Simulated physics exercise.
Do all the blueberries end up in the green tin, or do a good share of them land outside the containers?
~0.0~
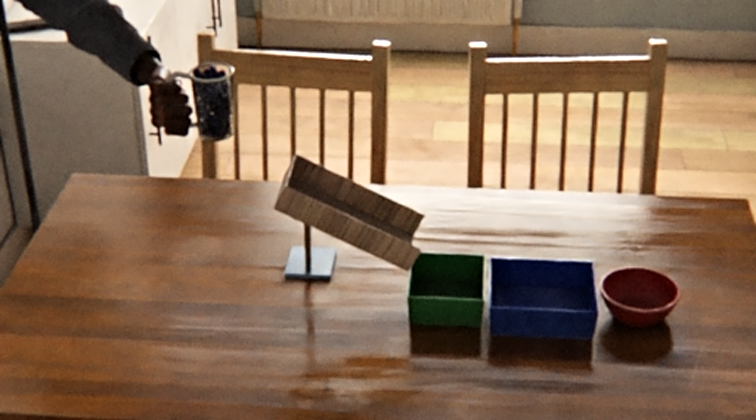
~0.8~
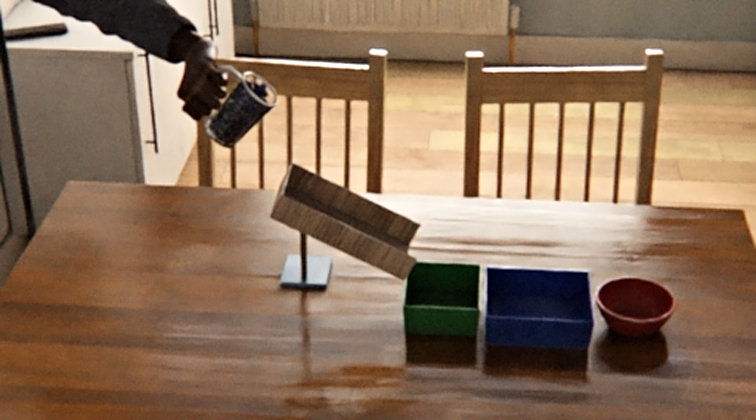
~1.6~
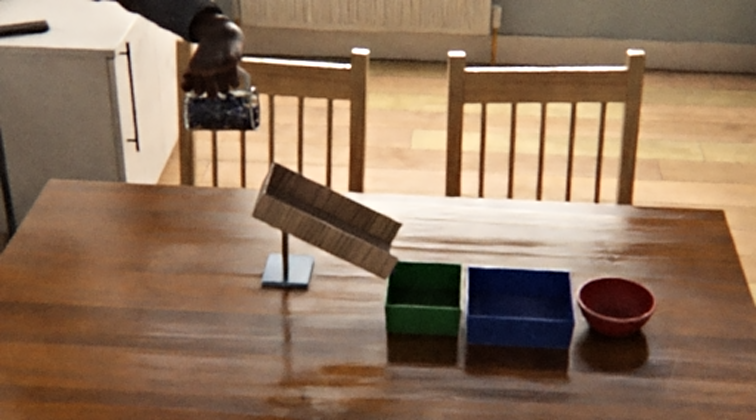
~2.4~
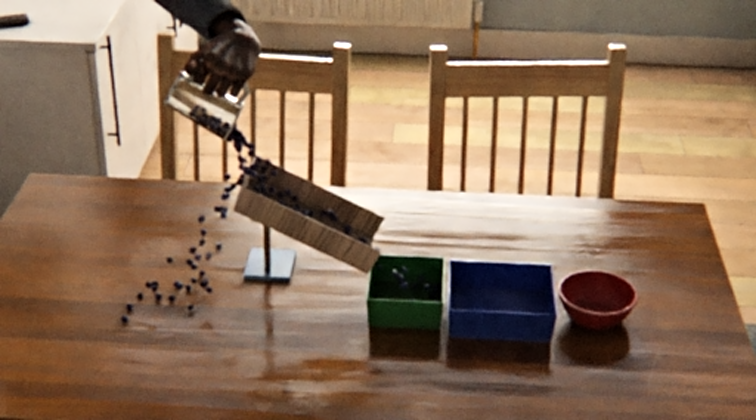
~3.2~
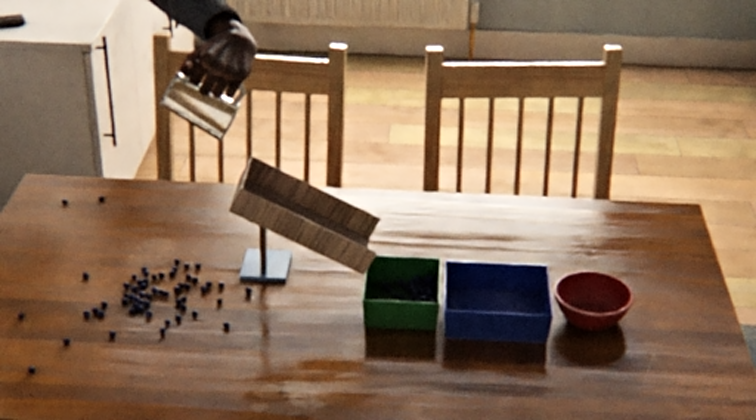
A good share of them land outside the containers, scattered on the table to the left of the chute. The others slide down into the green tin, while the blue tin and the red bowl get none.
